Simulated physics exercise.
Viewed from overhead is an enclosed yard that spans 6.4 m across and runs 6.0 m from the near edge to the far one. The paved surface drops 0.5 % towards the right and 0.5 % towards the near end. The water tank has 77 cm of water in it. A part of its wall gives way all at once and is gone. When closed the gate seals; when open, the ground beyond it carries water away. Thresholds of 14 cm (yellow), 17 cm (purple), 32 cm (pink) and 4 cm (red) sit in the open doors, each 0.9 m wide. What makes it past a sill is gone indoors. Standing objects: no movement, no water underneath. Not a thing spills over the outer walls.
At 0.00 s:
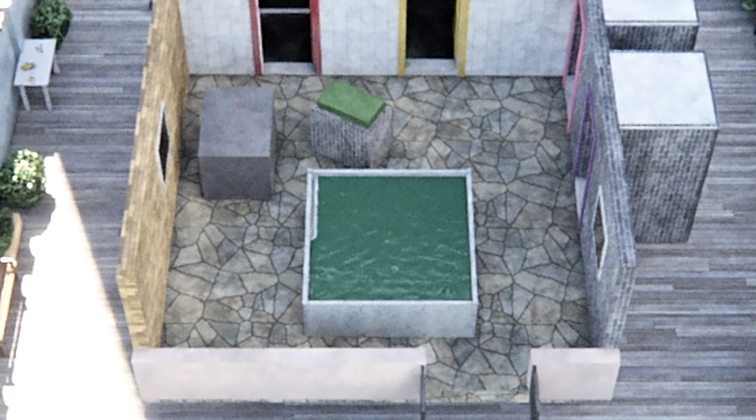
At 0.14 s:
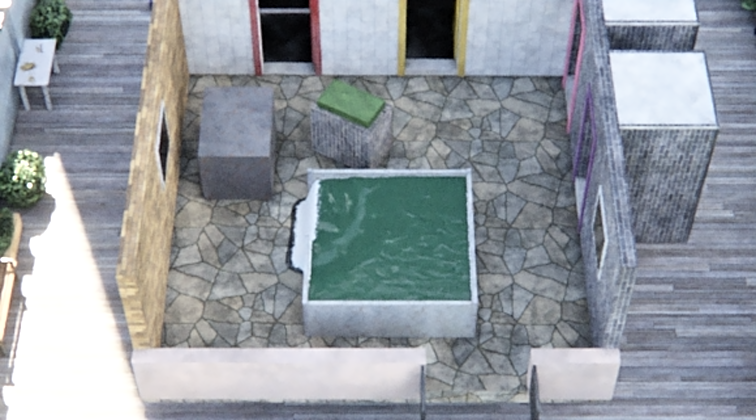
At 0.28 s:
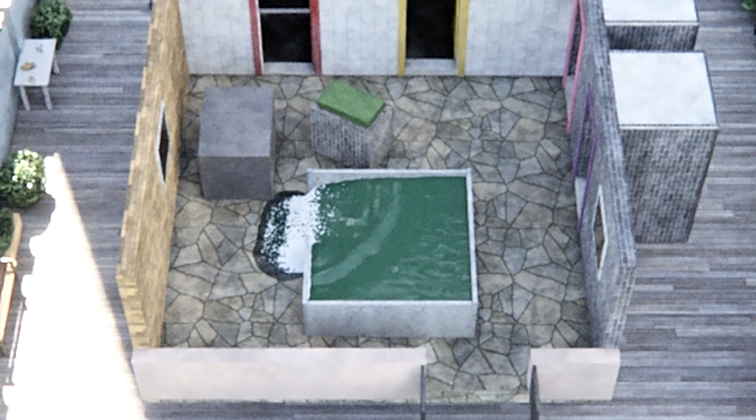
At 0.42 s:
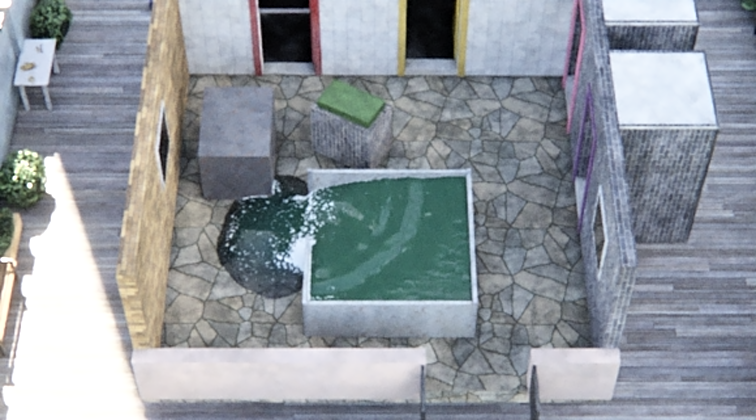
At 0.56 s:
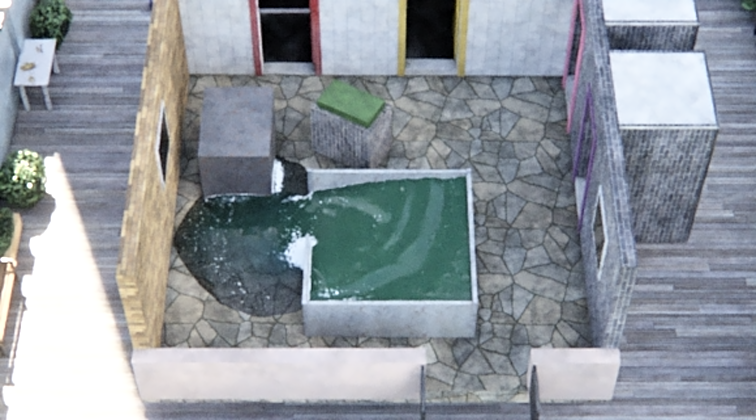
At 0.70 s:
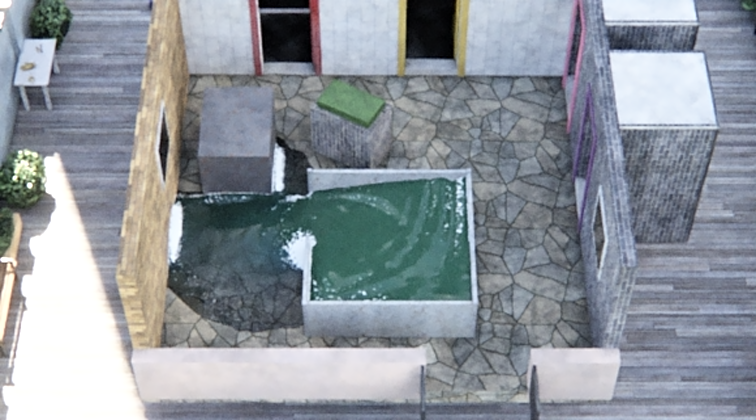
A walled stone-paved yard with a square tank of green water pouring out its left side and spreading to the left wall.
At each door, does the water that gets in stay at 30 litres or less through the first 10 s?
Taking them in turn: At the yellow door, yes; at the purple door, yes; at the pink door, yes; at the red door, no.
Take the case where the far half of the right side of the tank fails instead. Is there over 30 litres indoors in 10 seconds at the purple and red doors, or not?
Purple beyond, red beyond.
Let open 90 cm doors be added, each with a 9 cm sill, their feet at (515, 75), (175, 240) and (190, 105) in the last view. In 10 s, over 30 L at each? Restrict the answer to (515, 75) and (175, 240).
Door 1: Limit not reached; door 2: Limit broken.
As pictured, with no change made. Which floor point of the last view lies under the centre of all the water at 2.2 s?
Balance point at about (319, 251).
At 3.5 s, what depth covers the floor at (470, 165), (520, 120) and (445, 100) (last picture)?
0, 0 and 2 cm, respectively.
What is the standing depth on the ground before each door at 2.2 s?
Depth readings (cm): Yellow = 0; purple = 0; pink = 0; red = 6.
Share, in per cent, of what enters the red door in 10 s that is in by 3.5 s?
60 percent or so by then.
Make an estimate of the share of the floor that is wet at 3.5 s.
I'd say around 55 %.
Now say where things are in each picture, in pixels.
Still water, 77 cm deep, in the water tank at (390, 238), in the first picture.
The front is at a hidden place, 0.7 m from the gap at (312, 227); 0.3 m2 of floor is under water; 77 cm left at the back of the water tank, in the second picture.
Water pours out at (312, 228) and has run 0.9 m, to (263, 265); typically 12 cm deep outside, 77 cm at the water tank's back, in the third picture.
Water pours out at (312, 228) and has run 1.4 m, to (222, 246); typically 10 cm deep outside, 77 cm at the water tank's back, in the fourth picture.
Water pours out at (312, 229) and has run 2.1 m, to (180, 243); typically 8 cm deep outside, 77 cm at the water tank's back, in the fifth picture.
The front is at (177, 194), 2.3 m from the gap at (312, 228); 4.9 m2 of floor is under water; 74 cm left at the back of the water tank, in the sixth picture.
After 1.4 s water covers 25 % of the floor and is deepest (57 cm) near (176, 209); yellow door not reached, purple door not reached, pink door not reached, red door 2 cm at the sill, 0 L in.
After 2.2 s water covers 35 % of the floor and is deepest (52 cm) near (185, 227); yellow door not reached, purple door not reached, pink door not reached, red door 6 cm at the sill, 16 L in.
After 3.5 s water covers 55 % of the floor and is deepest (41 cm) near (159, 365); yellow door 2 cm at the sill, 0 L in, purple door not reached, pink door not reached, red door 8 cm at the sill, 56 L in.
After 6.0 s water covers 90 % of the floor and is deepest (27 cm) near (159, 365); yellow door 7 cm at the sill, 0 L in, purple door 14 cm at the sill, 0 L in, pink door 15 cm at the sill, 0 L in, red door 7 cm at the sill, 73 L in.
After 10.0 s water covers 100 % of the floor and is deepest (21 cm) near (590, 377); yellow door 4 cm at the sill, 0 L in, purple door 16 cm at the sill, 2 L in, pink door 15 cm at the sill, 0 L in, red door 8 cm at the sill, 96 L in.
